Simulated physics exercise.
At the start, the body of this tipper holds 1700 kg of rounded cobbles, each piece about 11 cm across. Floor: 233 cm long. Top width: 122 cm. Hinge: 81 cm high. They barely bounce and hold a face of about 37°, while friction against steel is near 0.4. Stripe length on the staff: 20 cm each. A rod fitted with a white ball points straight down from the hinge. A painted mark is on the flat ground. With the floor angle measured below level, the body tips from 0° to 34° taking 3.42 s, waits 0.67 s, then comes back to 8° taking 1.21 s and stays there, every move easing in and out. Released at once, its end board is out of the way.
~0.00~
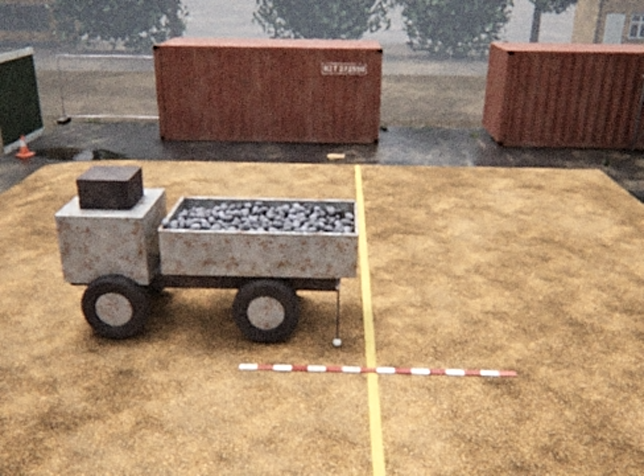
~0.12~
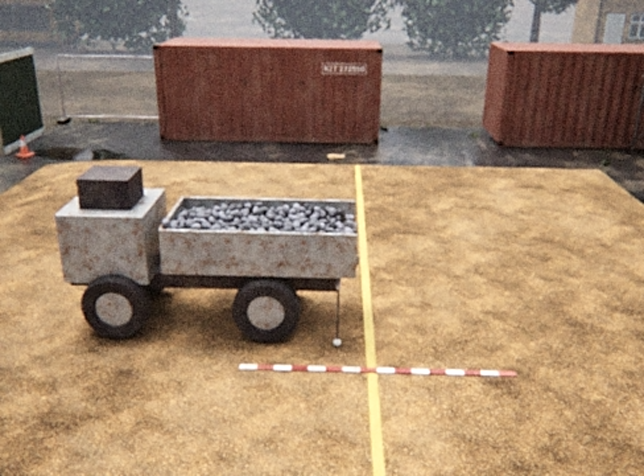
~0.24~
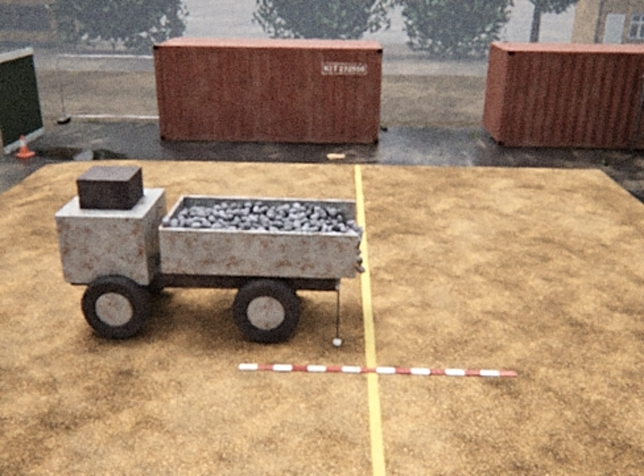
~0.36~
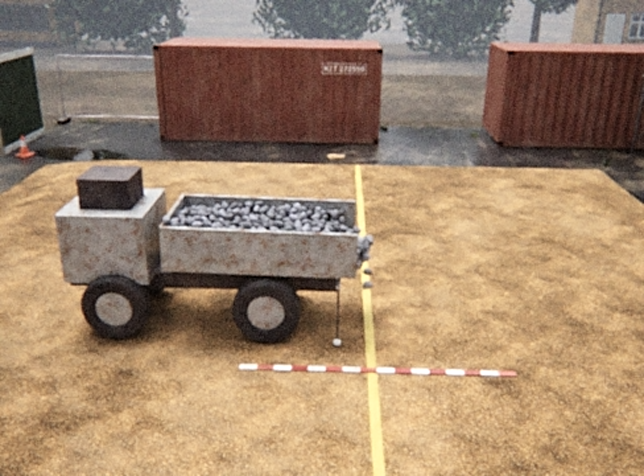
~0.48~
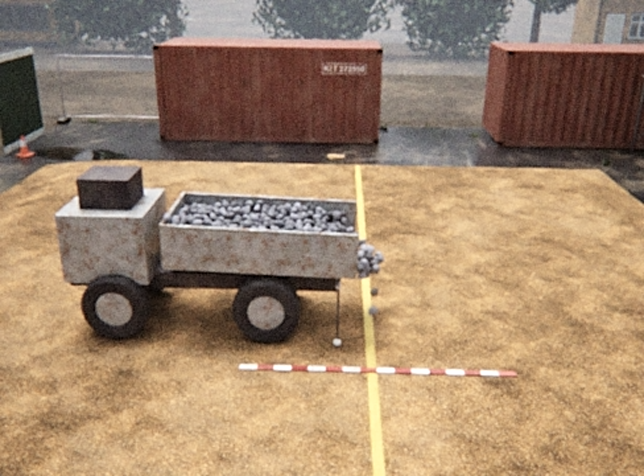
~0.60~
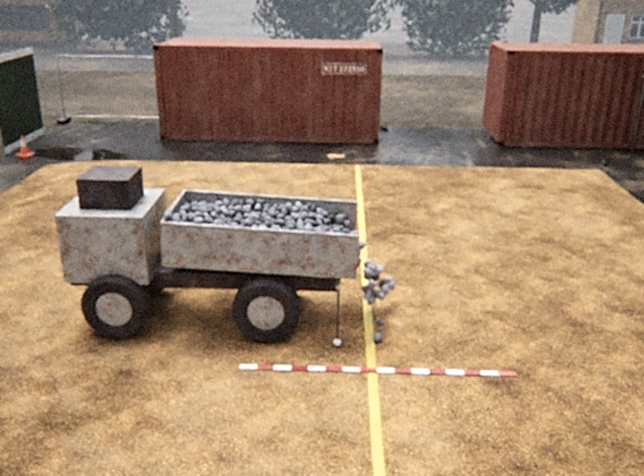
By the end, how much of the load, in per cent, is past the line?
90 %.
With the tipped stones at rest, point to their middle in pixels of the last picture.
I'd put it close to (415, 312).
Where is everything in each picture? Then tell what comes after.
In the first frame, the body is at 0°, its lip at (356, 278); the top of the load is at (249, 213).
In the second frame, the body is at 0°, its lip at (356, 278); the top of the load is at (233, 213); the stones move at 0.1 m/s on average.
In the third frame, the body is at 0°, its lip at (356, 278); the top of the load is at (234, 213); 1 % has left.
In the fourth frame, the body is at 1°, its lip at (356, 278); the top of the load is at (223, 212); 3 % has left.
In the fifth frame, lip at (356, 278), floor tilted 2°, highest stones at (224, 210); 3 % has left.
In the sixth frame, lip at (356, 279), floor tilted 3°, highest stones at (224, 208); 4 % has left.
After 2.6 s the floor is at 29°; 68 % in the body, 7 % short of the line, 24 % past the line; the foremost stones are at (458, 316).
After 3.5 s the floor is at 34°; 19 % in the body, 10 % short of the line, 71 % past the line; the foremost stones are at (495, 311).
After 5.8 s the floor is at 8°; 0 % in the body, 10 % short of the line, 90 % past the line; the foremost stones are at (531, 318).
After 8.8 s the floor is at 8°; 0 % in the body, 10 % short of the line, 90 % past the line; the foremost stones are at (531, 318).
